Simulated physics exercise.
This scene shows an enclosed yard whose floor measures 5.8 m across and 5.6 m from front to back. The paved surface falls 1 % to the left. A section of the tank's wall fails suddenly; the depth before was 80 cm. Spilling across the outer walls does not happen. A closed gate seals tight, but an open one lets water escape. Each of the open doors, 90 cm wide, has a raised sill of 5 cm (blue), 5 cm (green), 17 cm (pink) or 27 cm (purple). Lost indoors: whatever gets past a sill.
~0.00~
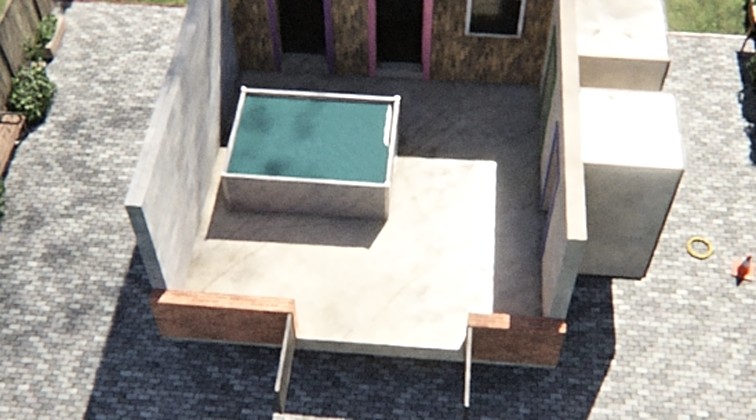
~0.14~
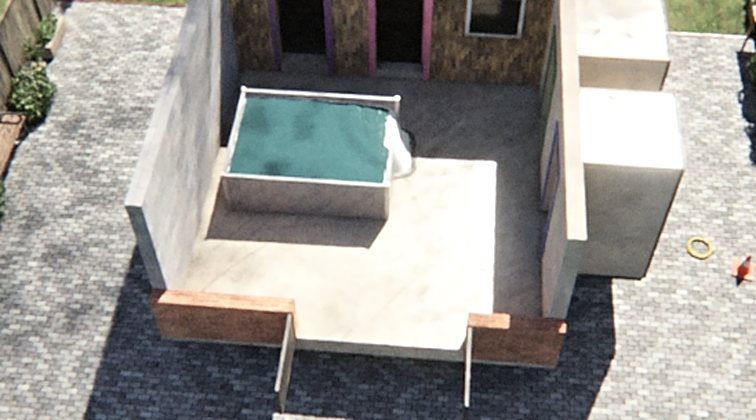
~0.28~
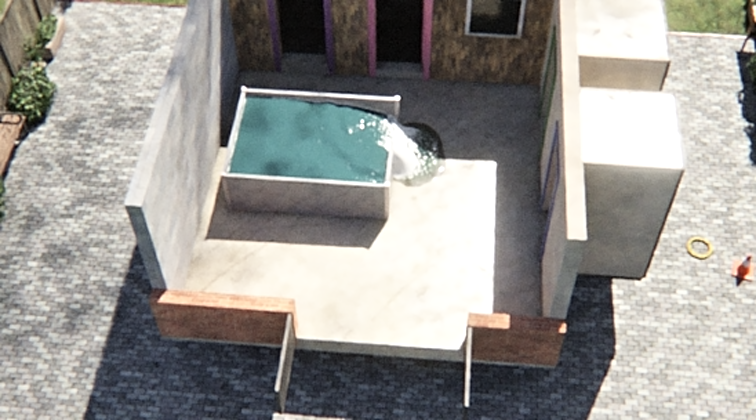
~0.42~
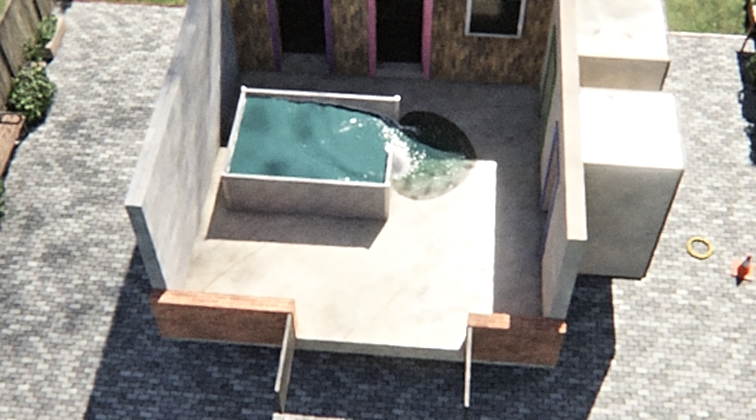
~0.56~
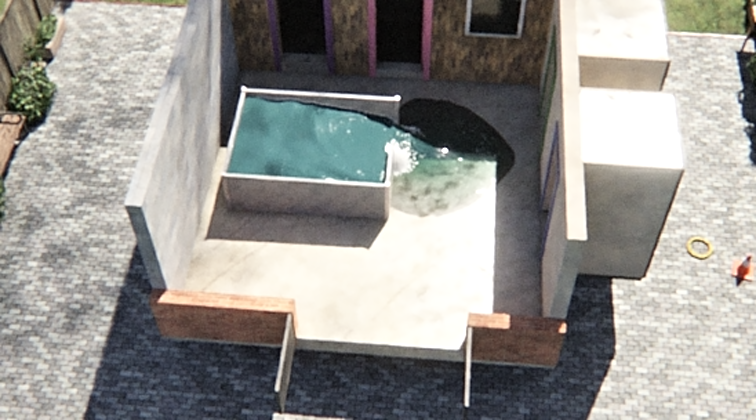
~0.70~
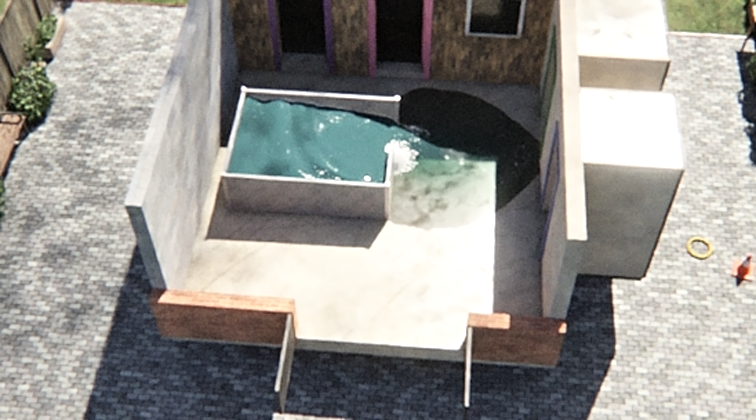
An enclosed yard with a pale paved floor is seen from high above its open front, between light grey walls and low brick front sections. A white-rimmed tank of teal water stands left of centre, before a brown wall with dark, purple- and pink-edged doorways. As the camera stays still, water bursts through the tank's right side, splashes white, and spreads rightward in a widening sheet.
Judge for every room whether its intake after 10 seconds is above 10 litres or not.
Result: At the blue door the limit will be crossed; at the green door the limit will be crossed; at the pink door the limit will not be crossed; at the purple door the limit will not be crossed.
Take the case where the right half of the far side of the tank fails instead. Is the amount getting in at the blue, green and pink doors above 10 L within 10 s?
Result: Blue limit not passed, green limit passed, pink limit passed.
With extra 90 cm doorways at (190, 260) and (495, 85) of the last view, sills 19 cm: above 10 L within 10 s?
So the first one doesn't reach it, while the second one exceeds it.
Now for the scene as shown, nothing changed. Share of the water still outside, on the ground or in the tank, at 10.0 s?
About 68 per cent.
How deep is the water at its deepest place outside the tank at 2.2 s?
About 38 cm.
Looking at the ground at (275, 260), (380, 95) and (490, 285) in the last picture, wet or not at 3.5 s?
The first point is not yet hit, the second is awash and the third is awash.
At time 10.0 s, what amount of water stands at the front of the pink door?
Depth: Approx. 5.0 cm.
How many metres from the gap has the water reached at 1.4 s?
About 3.4 m out.
After 1.4 s water covers 30 % of the floor and is deepest (44 cm) near (401, 149); blue door 13 cm at the sill, 5 L in, green door 16 cm at the sill, 69 L in, pink door 1 cm at the sill, 0 L in, purple door not reached.
After 2.2 s water covers 35 % of the floor and is deepest (38 cm) near (401, 149); blue door 16 cm at the sill, 38 L in, green door 28 cm at the sill, 218 L in, pink door 2 cm at the sill, 0 L in, purple door not reached.
After 3.5 s water covers 45 % of the floor and is deepest (27 cm) near (401, 149); blue door 12 cm at the sill, 91 L in, green door 25 cm at the sill, 463 L in, pink door 5 cm at the sill, 0 L in, purple door not reached.
After 6.0 s water covers 90 % of the floor and is deepest (20 cm) near (532, 85); blue door 9 cm at the sill, 137 L in, green door 19 cm at the sill, 689 L in, pink door 5 cm at the sill, 0 L in, purple door 3 cm at the sill, 0 L in.
After 10.0 s water covers 95 % of the floor and is deepest (14 cm) near (239, 76); blue door 6 cm at the sill, 159 L in, green door 11 cm at the sill, 835 L in, pink door 5 cm at the sill, 0 L in, purple door 8 cm at the sill, 0 L in.
